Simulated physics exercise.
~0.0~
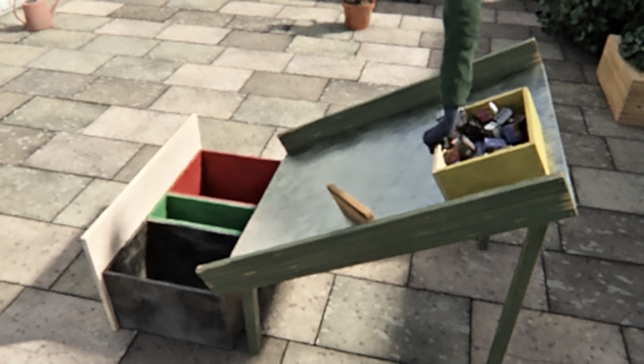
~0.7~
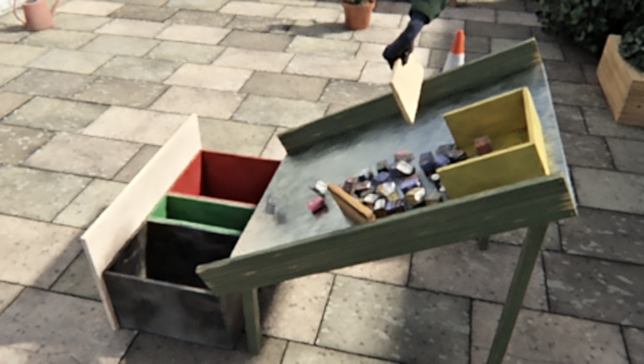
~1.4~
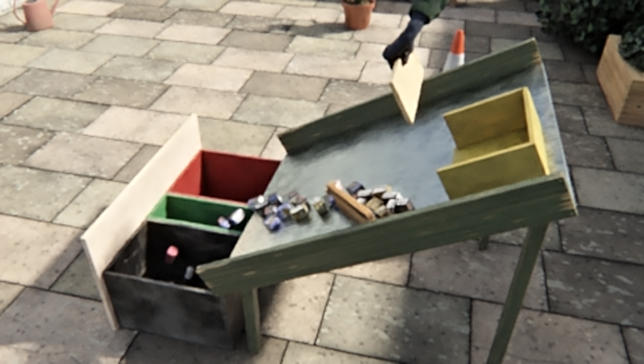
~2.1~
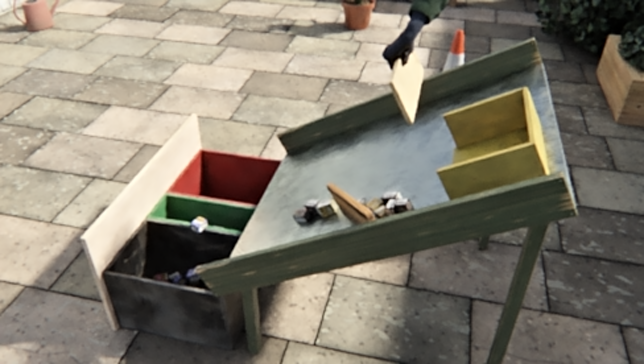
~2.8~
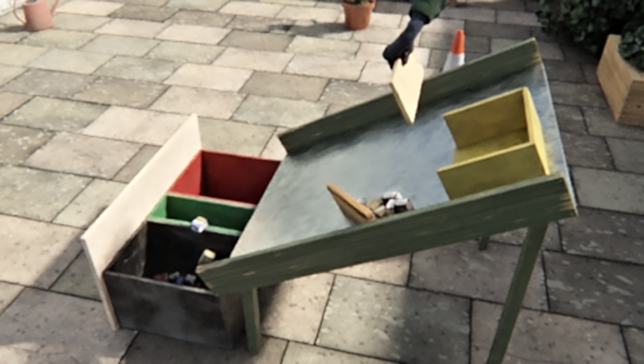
Small cartons sliding from a yellow pen after a hand lifts its gate, some dropping into bins, others staying by a board.
